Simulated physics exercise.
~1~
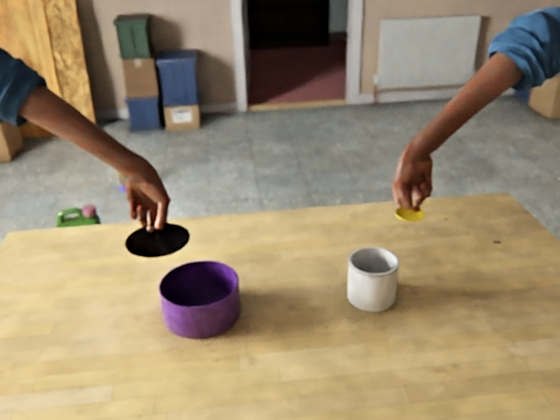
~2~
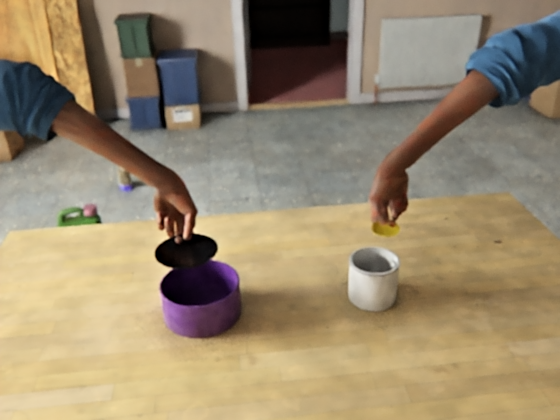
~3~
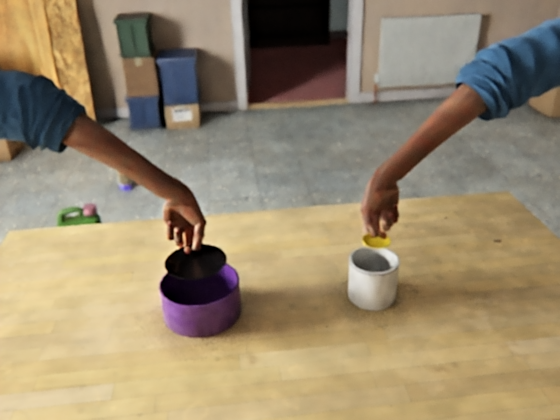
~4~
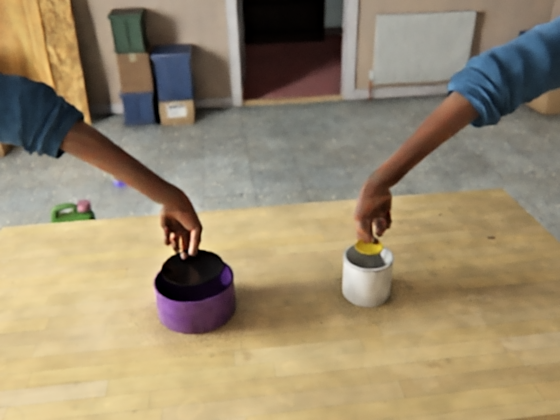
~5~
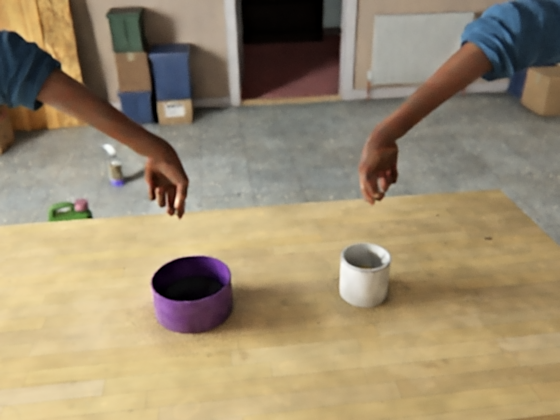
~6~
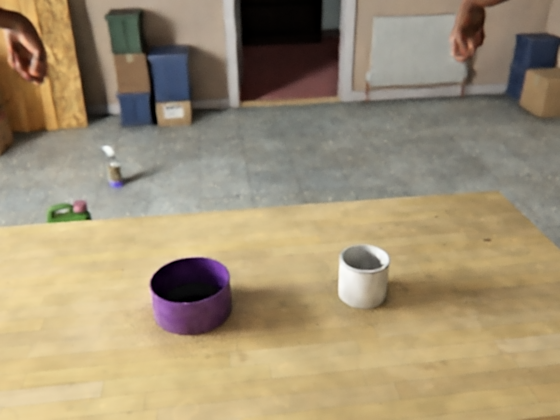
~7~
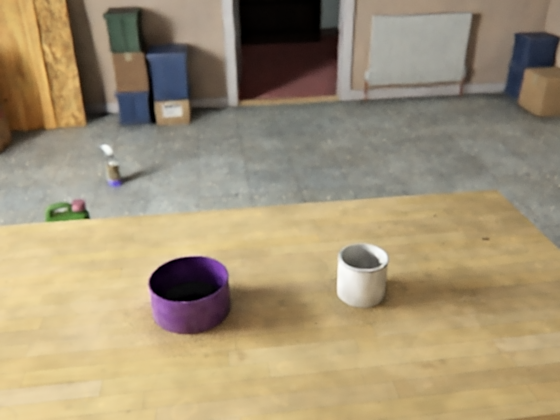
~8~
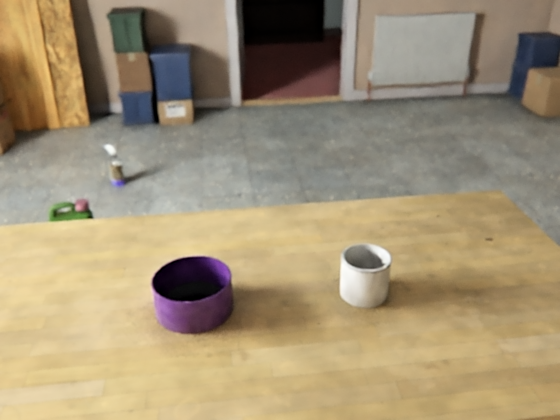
A black disc and a small yellow disc, each held by a hand in a blue sleeve, move over a wooden table toward two open containers. The black one travels right and down to the wide purple cup on the left, while the yellow one moves left and down to the white jar on the right. Both reach the openings, and the fingers let go. The black disc drops inside the purple cup, and the yellow one disappears into the jar. The hands draw back and leave, and both containers stand still with their mouths uncovered.
